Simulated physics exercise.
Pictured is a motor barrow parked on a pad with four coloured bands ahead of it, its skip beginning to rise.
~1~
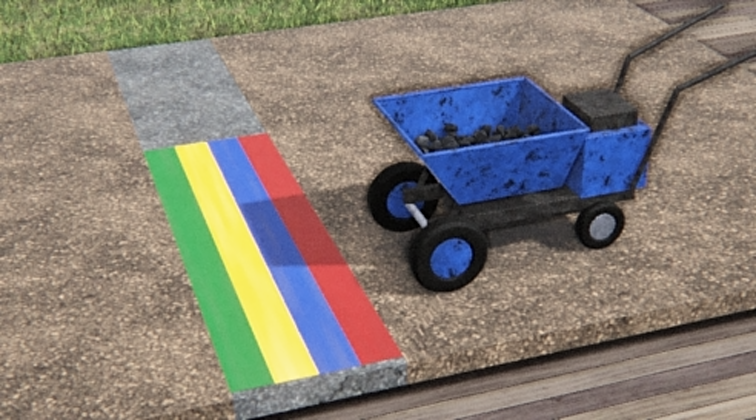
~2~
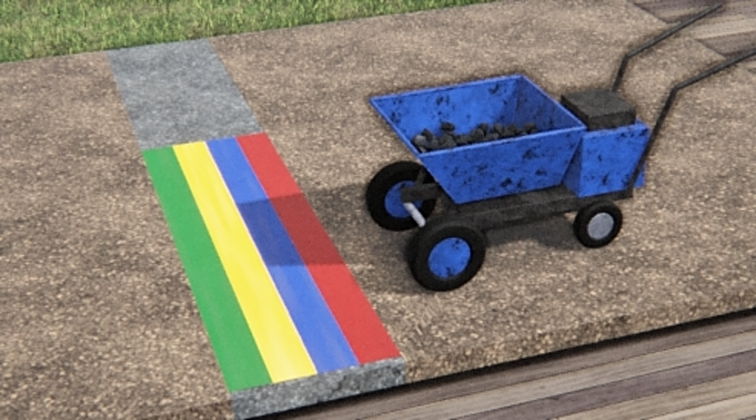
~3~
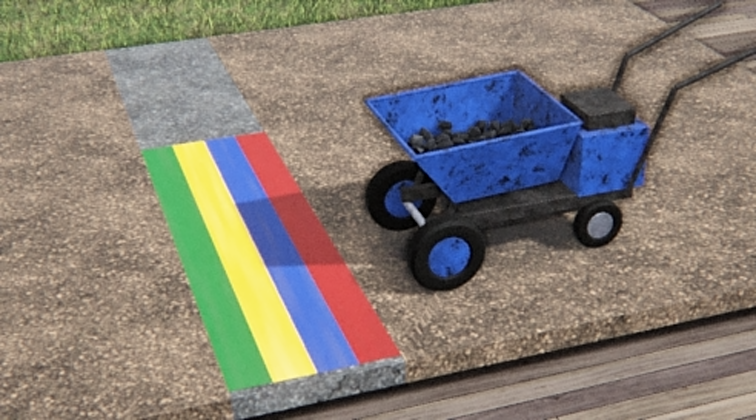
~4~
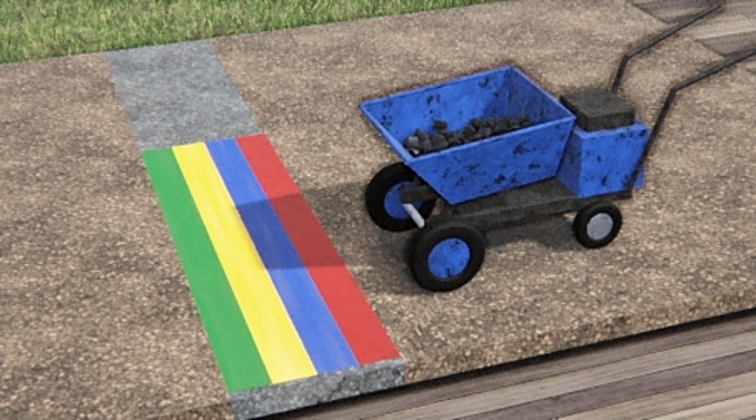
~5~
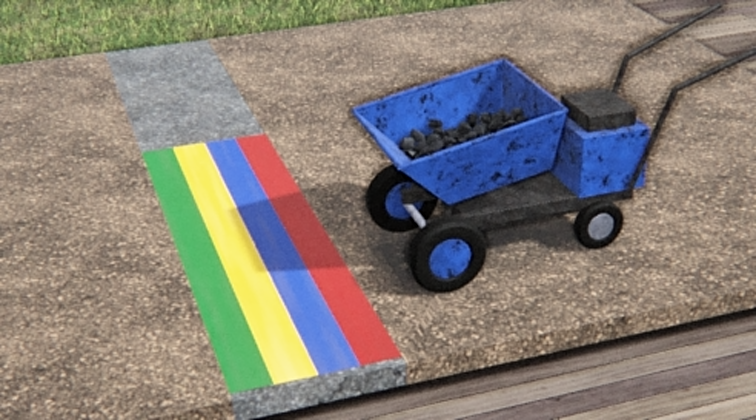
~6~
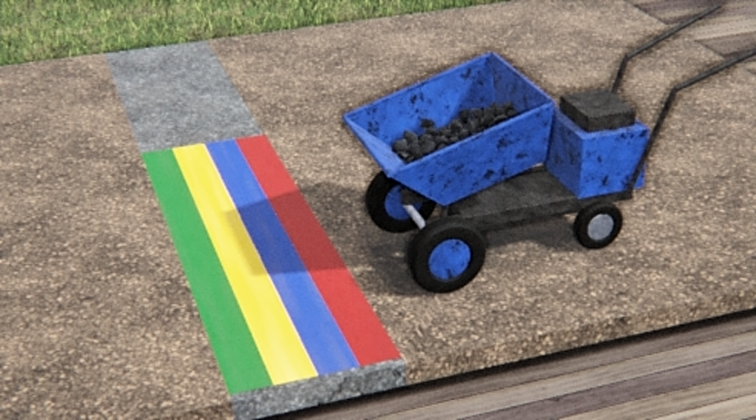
On a gravelly pad edged by grass and planks, a blue motor barrow loaded with dark lumps stands still beside green, yellow, blue and red bands while its skip gradually tilts forward to the left, its rear rising.
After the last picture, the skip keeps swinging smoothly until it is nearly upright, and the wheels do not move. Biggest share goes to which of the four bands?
Biggest share: Blue.
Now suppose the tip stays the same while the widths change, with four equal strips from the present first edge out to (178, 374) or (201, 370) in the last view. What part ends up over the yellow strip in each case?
20 and 20 percent, roughly.
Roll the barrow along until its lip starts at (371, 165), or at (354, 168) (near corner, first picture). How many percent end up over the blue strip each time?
About 0 and 0 per cent.
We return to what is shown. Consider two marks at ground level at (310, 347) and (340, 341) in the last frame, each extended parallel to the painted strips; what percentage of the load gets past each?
Roughly 40 and 70 %.
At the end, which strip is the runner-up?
Ranked second: That yellow strip.
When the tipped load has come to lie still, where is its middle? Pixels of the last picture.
Around (279, 282).
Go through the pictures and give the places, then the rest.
The first frame shows lip of the skip (422, 157), level; top of the load (479, 151), lumps of coal; red strip (365, 331); blue strip (325, 339); yellow strip (283, 347); green strip (241, 356).
The second frame shows lip of the skip (419, 157), level; top of the load (485, 151).
The third frame shows lip of the skip (414, 158), tipped barely; top of the load (482, 149).
The fourth frame shows lip of the skip (407, 163), tipped a little; top of the load (494, 146).
The fifth frame shows lip of the skip (400, 168), tipped a little; top of the load (498, 137).
The sixth frame shows lip of the skip (390, 175), tipped clearly; top of the load (503, 133); red strip (364, 332); blue strip (323, 340); yellow strip (282, 349); green strip (239, 358).
Just after the last frame, skip tipped steeply; every one in the skip.
A moment on, skip tipped right over; the larger part in the skip; about a tenth over the blue strip; just a few over the yellow strip.
Further on, skip tipped right over; roughly a quarter in the skip; just a few over the red strip; roughly a third over the blue strip; roughly a quarter over the yellow strip; about a tenth over the green strip; just a few off the paint.
When it is over, skip tipped right over; roughly a quarter in the skip; just a few over the red strip; roughly half over the blue strip; roughly a quarter over the yellow strip; about a tenth over the green strip; just a few off the paint.
